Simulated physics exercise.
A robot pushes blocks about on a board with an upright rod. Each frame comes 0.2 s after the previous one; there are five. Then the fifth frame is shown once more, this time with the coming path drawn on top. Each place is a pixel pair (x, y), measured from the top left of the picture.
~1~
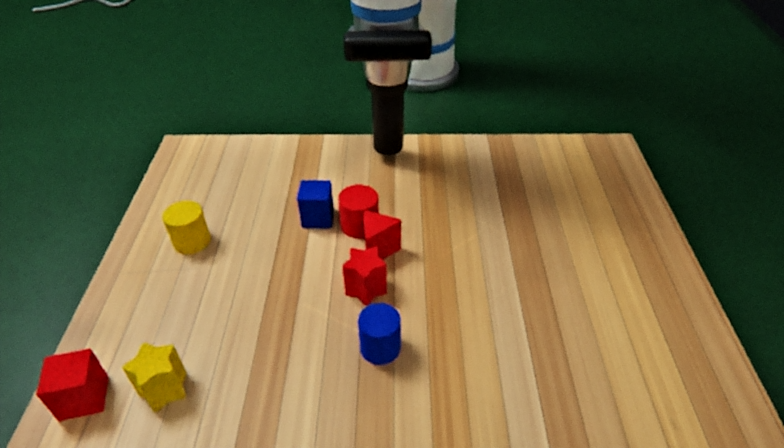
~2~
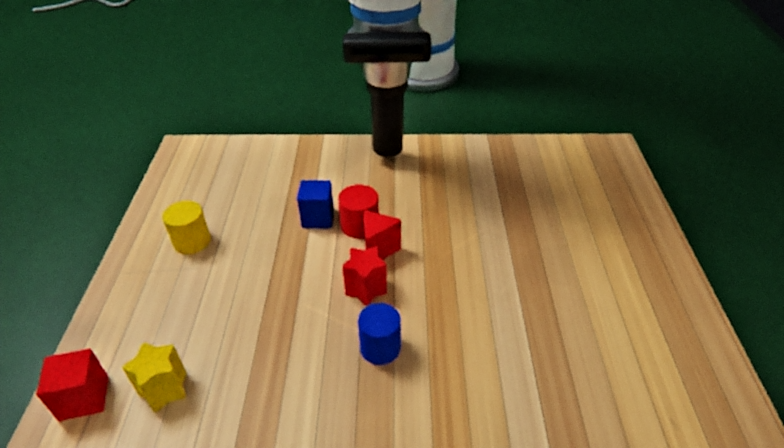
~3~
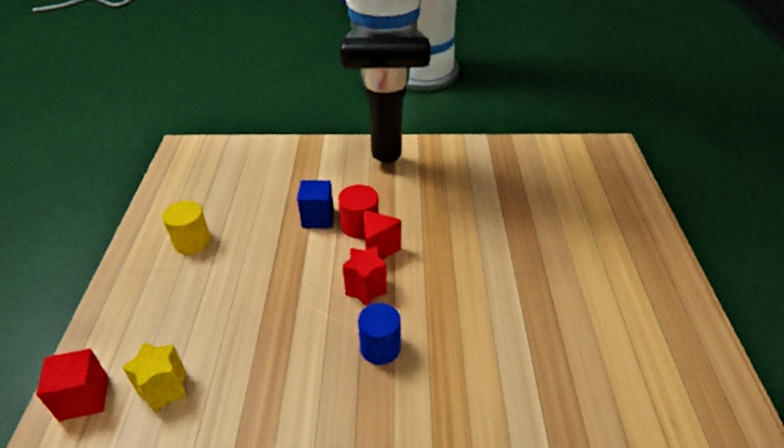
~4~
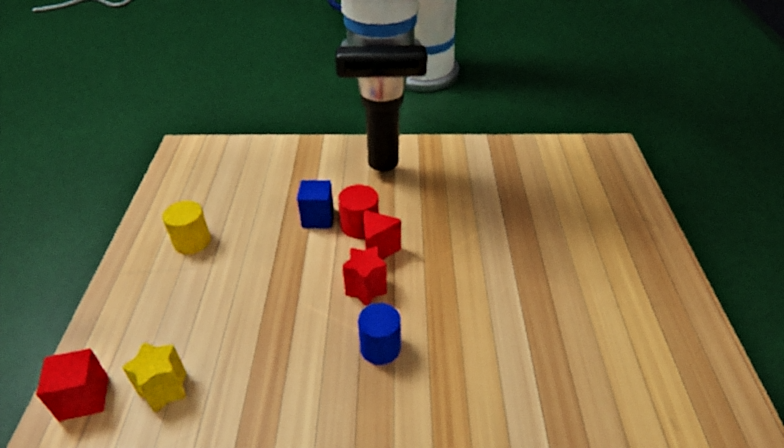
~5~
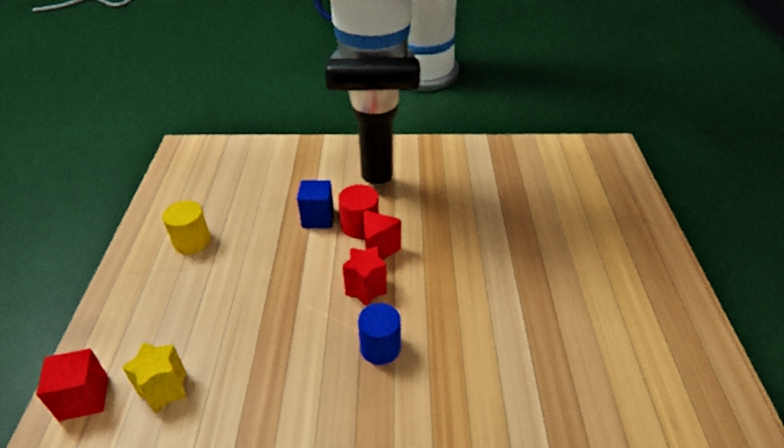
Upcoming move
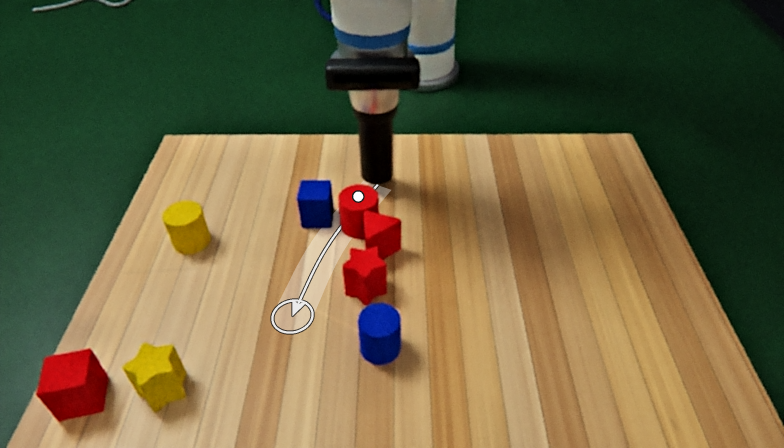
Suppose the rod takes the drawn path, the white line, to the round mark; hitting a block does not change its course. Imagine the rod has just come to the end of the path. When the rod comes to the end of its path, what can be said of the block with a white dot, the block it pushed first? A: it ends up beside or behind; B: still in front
A (it ends up beside or behind)
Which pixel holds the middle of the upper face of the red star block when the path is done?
The centre of its top face lies at (380, 273).
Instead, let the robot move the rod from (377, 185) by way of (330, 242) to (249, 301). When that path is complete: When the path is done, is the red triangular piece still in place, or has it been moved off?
Displaced.
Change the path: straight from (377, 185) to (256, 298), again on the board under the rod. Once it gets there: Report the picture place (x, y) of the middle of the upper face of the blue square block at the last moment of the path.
Its top middle is near (292, 196).
Drawn move, from (377, 185) via (331, 241), ending at (293, 316); the dot is on the red round block.
What follows on the original path. One third of the way, rod at (345, 210); blue square block at (310, 191); red round block at (347, 218); red triangular piece at (384, 232), turned 40° anticlockwise.
Two thirds of the way, rod at (316, 253); blue square block at (306, 192), turned 20° clockwise; red round block at (342, 255); red star block at (379, 273); red triangular piece at (387, 235), turned 65° anticlockwise.
At the end, rod at (290, 305); blue square block at (306, 192), turned 20° clockwise; red round block at (342, 266); red star block at (380, 273); red triangular piece at (387, 235), turned 65° anticlockwise.
